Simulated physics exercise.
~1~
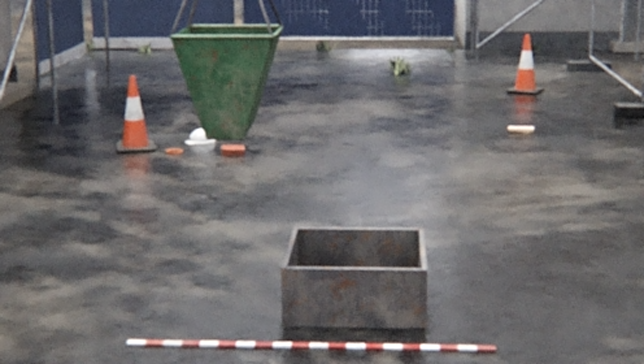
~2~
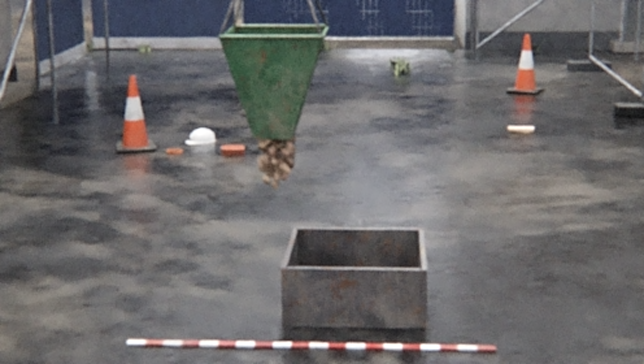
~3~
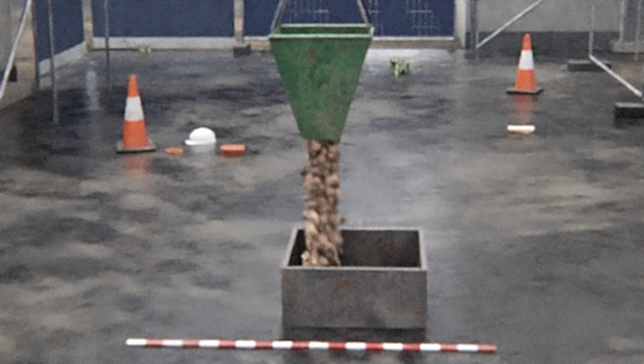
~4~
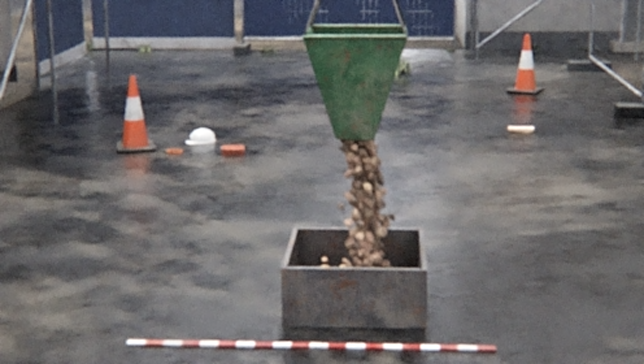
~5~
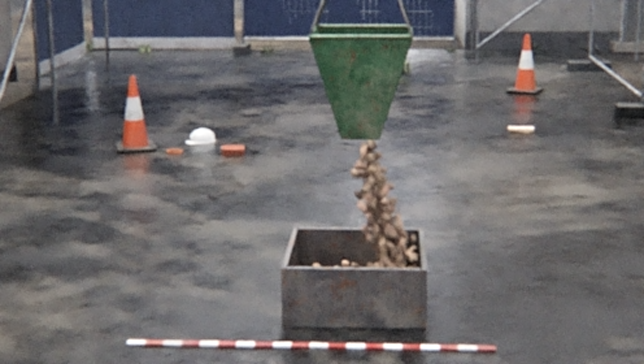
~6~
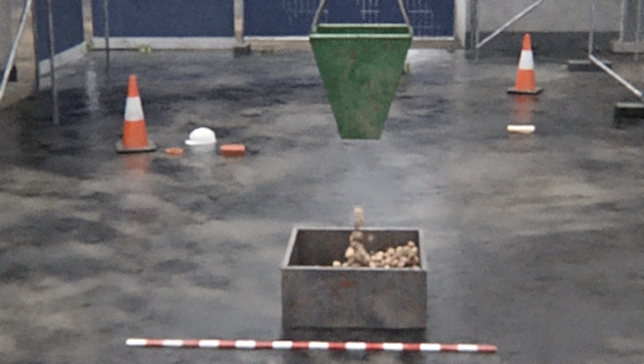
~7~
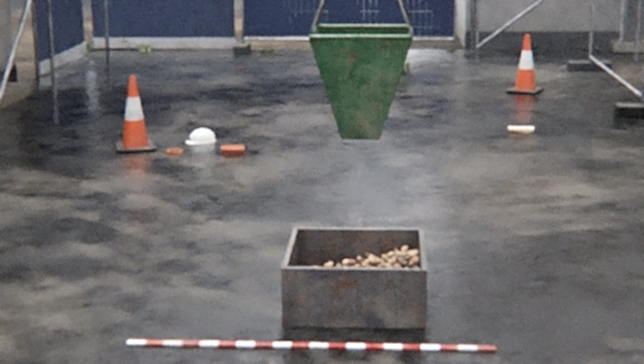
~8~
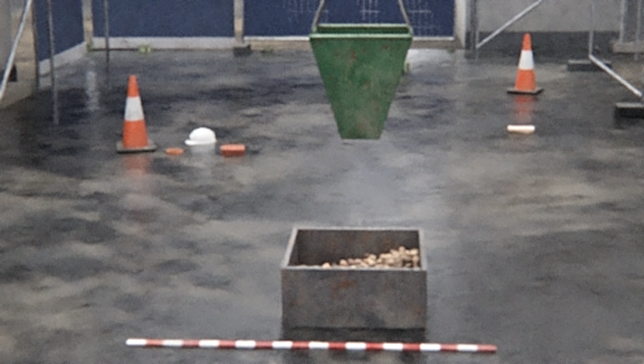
In the video, a green skip moves to the right above a wet floor with traffic cones, pouring brownish stones from its bottom into an open grey bin. The skip stops above the bin and empties, leaving the stones heaped inside, highest toward the right.
